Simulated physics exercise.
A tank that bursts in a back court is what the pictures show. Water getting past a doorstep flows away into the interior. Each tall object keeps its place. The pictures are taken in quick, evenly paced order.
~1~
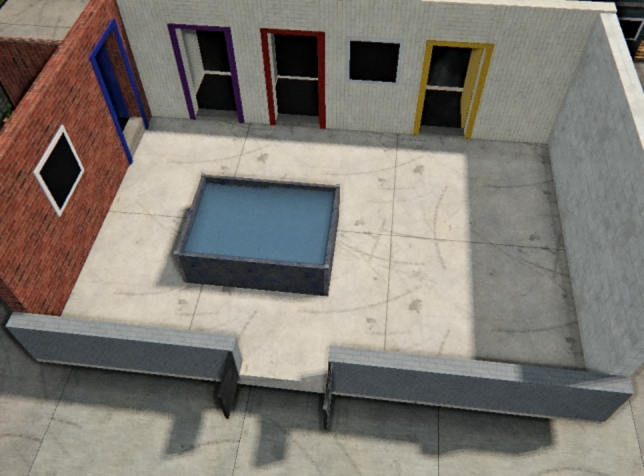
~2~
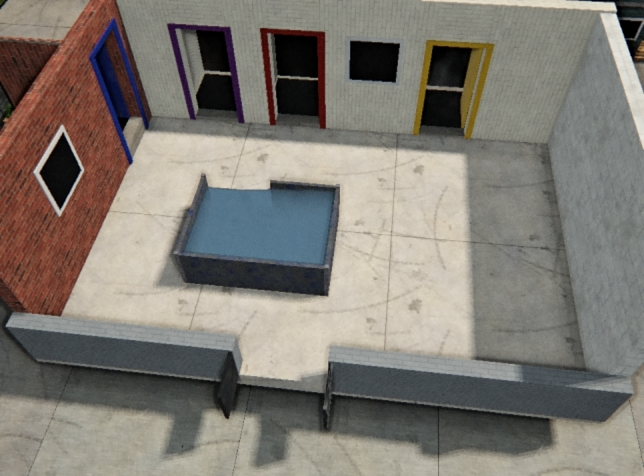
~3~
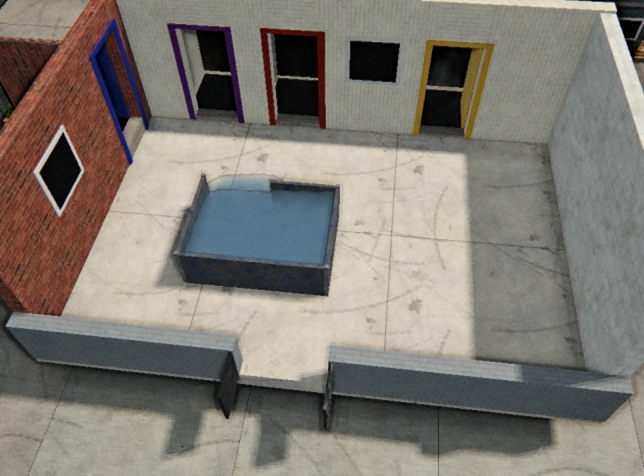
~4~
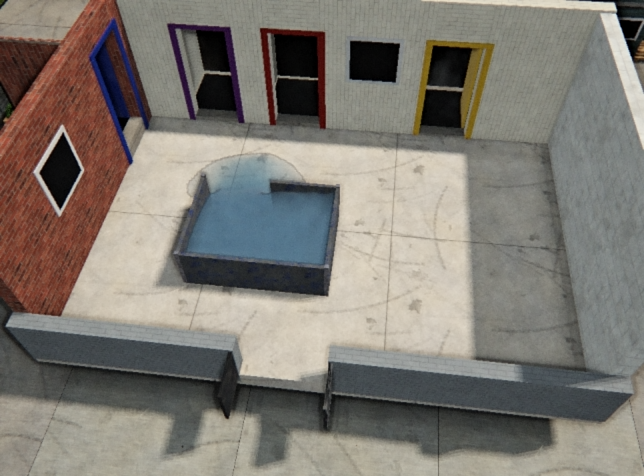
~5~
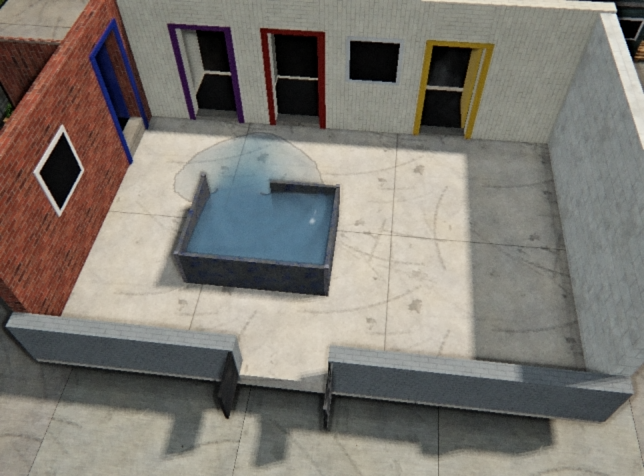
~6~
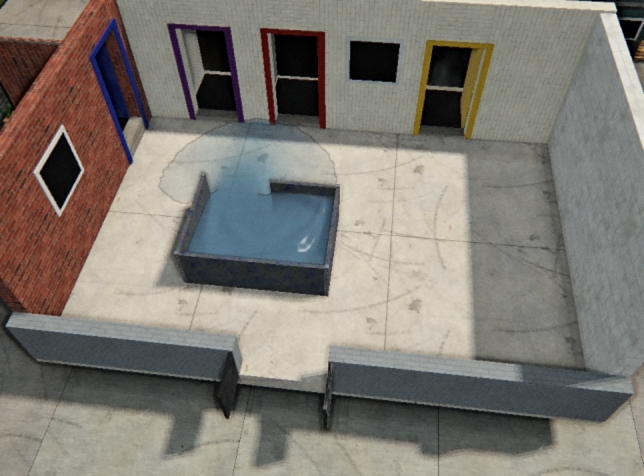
A dark-walled tank of blue water sat still in a walled court, then part of its far side opened and water poured out, spreading in a widening fan across the pale floor behind it.
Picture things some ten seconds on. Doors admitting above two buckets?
Purple door above, red door above, blue door not above, yellow door not above.
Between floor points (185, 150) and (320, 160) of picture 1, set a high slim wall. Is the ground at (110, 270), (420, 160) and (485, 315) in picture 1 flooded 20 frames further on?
Taking the points in order, they are inundated, inundated and inundated.
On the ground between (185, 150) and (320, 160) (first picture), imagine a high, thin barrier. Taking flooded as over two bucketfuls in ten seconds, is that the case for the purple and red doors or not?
So the purple fails to reach it and the red fails to reach it.
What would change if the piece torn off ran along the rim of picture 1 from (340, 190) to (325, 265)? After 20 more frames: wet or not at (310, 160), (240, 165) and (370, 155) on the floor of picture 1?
Following the listed order, the three come out not reached, not reached and not reached.
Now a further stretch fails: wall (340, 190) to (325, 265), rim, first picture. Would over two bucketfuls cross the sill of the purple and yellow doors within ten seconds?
Purple door: Under the line; yellow door: Over the line.
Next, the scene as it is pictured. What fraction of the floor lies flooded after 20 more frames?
I reckon around 40 %.
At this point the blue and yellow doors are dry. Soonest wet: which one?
Result: The door marked blue is first.
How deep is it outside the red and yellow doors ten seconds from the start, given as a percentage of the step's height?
The first comes to about 70 percent, the second to about 40 percent.
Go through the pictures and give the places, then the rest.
The first frame shows the water tank at (261, 222) is whole and still.
In the second frame, water pours out on the water tank's far side and has run to a hidden place.
In the third frame, water pours out on the water tank's far side and has run to (274, 180).
In the fourth frame, water pours out on the water tank's far side and has run to (267, 156).
In the fifth frame, the front is at (252, 136), out from the gap on the water tank's far side.
In the sixth frame, water pours out on the water tank's far side and has run to (238, 123).
A moment on, water covers 20 % of the floor; the purple door over two buckets in, the red door over two buckets in, the blue door wet at the sill, nothing in, the yellow door not reached.
Next, water covers 20 % of the floor; the purple door far over two buckets in, the red door far over two buckets in, the blue door wet at the sill, nothing in, the yellow door wet at the sill, nothing in.
Then, water covers 40 % of the floor; the purple door far over two buckets in, the red door far over two buckets in, the blue door wet at the sill, nothing in, the yellow door wet at the sill, nothing in.
Later, water covers 70 % of the floor; the purple door far over two buckets in, the red door far over two buckets in, the blue door wet at the sill, nothing in, the yellow door wet at the sill, nothing in.
In the end, water covers 95 % of the floor; the purple door far over two buckets in, the red door far over two buckets in, the blue door wet at the sill, nothing in, the yellow door wet at the sill, nothing in.
